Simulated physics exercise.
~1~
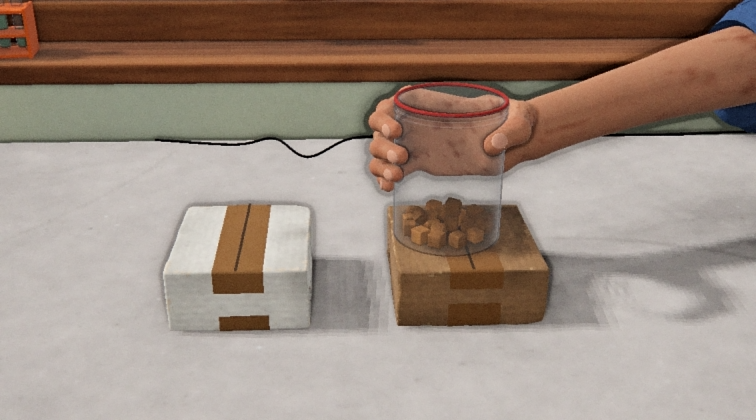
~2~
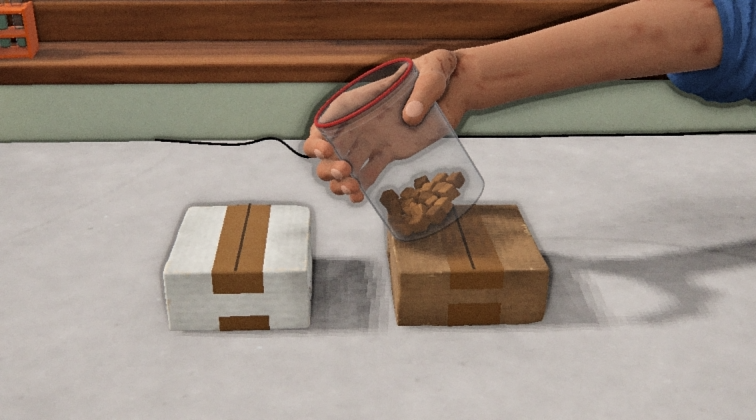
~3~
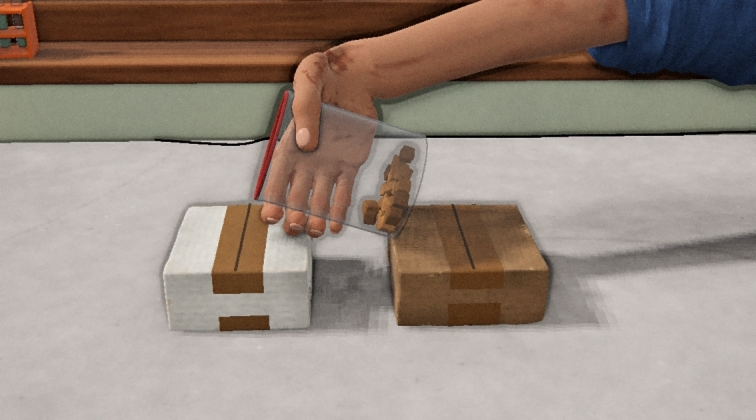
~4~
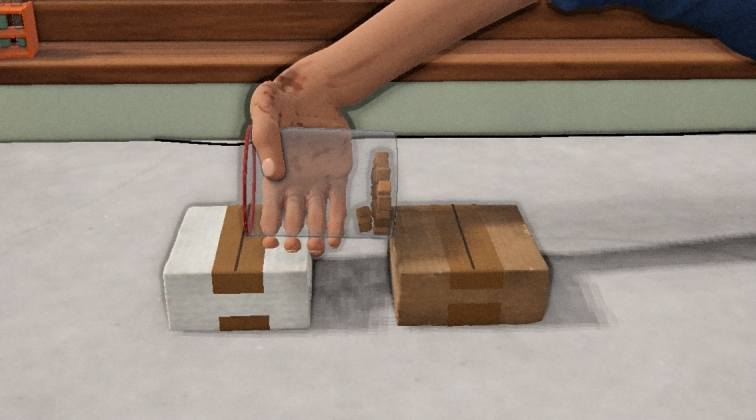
A clear jar with a red rim, holding small brown cubes, is gripped by a hand reaching in from the right above a brown taped box. The view looks slightly down on a pale grey tabletop, with a white taped box on the left and a wooden ledge behind. The hand lifts the jar and tilts its open end to the left, then carries it left as it tips further. Finally the jar lies on its side, bridging the two boxes with its mouth over the white one, and the cubes stay piled inside near its base.
